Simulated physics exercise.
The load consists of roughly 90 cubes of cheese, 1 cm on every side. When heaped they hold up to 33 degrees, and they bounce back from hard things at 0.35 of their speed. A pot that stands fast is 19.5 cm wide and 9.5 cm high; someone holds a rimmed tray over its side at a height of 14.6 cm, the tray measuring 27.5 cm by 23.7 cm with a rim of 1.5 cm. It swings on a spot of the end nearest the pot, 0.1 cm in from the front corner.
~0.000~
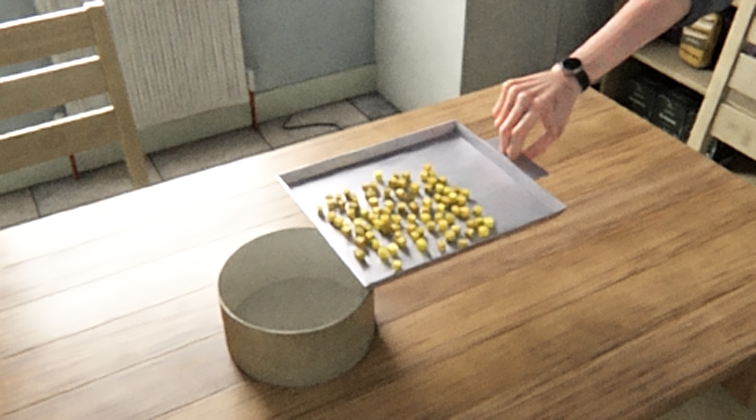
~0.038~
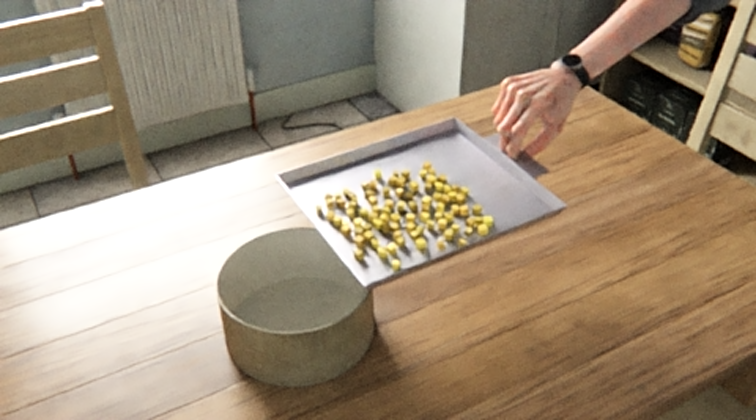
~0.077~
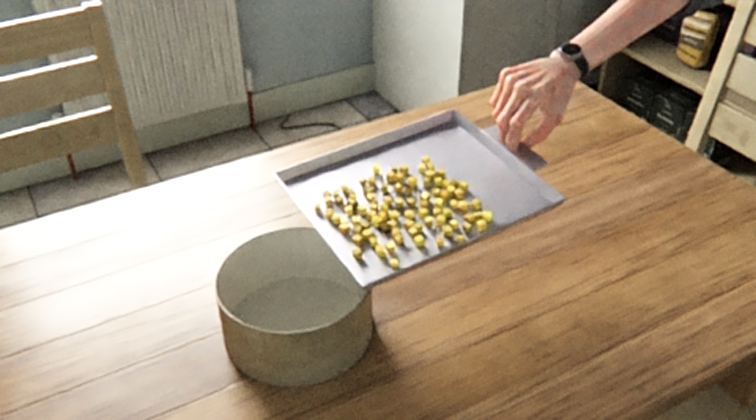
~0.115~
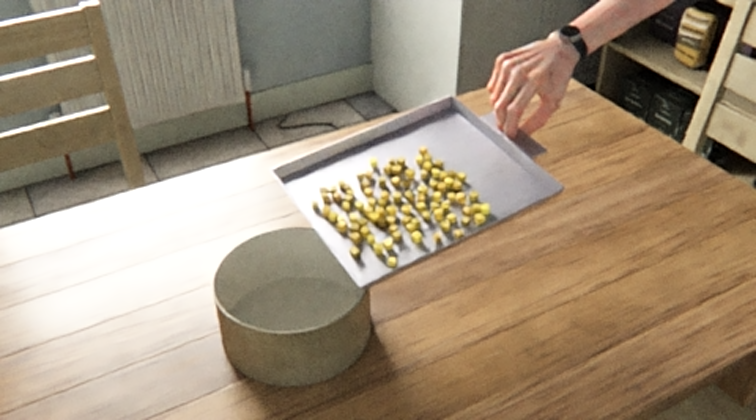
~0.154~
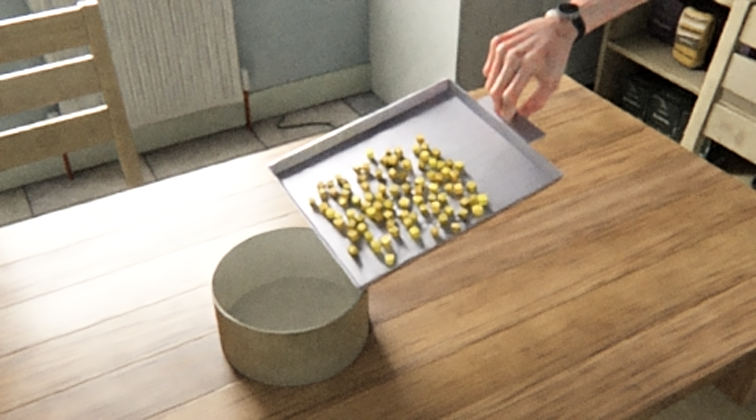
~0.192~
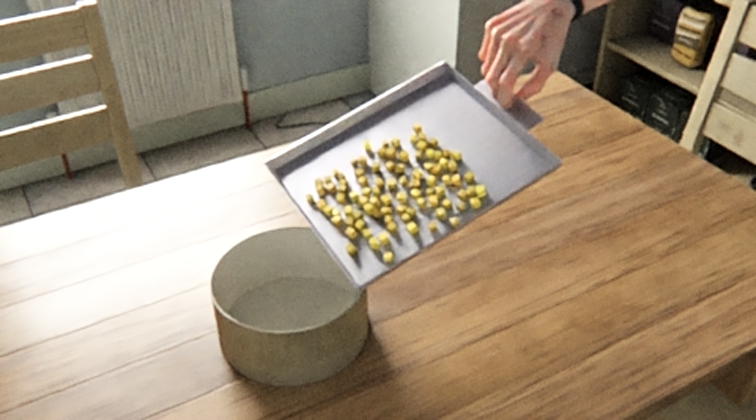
A hand raises the far side of a tray of yellowish cubes beside a round pot.
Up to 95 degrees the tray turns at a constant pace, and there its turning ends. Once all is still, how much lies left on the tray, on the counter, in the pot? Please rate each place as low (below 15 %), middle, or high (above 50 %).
Tray: Low, counter: High, pot: Middle.
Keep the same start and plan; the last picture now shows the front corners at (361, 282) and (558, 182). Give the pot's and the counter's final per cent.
That works out as pot 0 and counter 100.
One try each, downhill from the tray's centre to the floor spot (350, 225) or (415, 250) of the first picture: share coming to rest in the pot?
Estimate: Some 85 % and some 0 % respectively.
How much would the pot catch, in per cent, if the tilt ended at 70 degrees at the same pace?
That would give about 30 per cent.
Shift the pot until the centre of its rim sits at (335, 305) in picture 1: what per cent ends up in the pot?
Close to 85 in a hundred.
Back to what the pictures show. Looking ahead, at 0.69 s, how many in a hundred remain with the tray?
Load share: Around 50%.
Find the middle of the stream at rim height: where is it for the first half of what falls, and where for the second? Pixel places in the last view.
First near (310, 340), then at (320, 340).
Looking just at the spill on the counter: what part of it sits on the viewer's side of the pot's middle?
I'd put it at around 100 per cent.
After 0.49 s, tilt 56 degrees; the tray holds 100 %, the pot 0 %.
After 0.69 s, tilt 81 degrees; the tray holds 50 %, the pot 5 %.
After 1.01 s, tilt 95 degrees; the tray holds 0 %, the pot 30 %.
By 2.0 s all is still; tray 0 %, counter 70 %, pot 30 %.
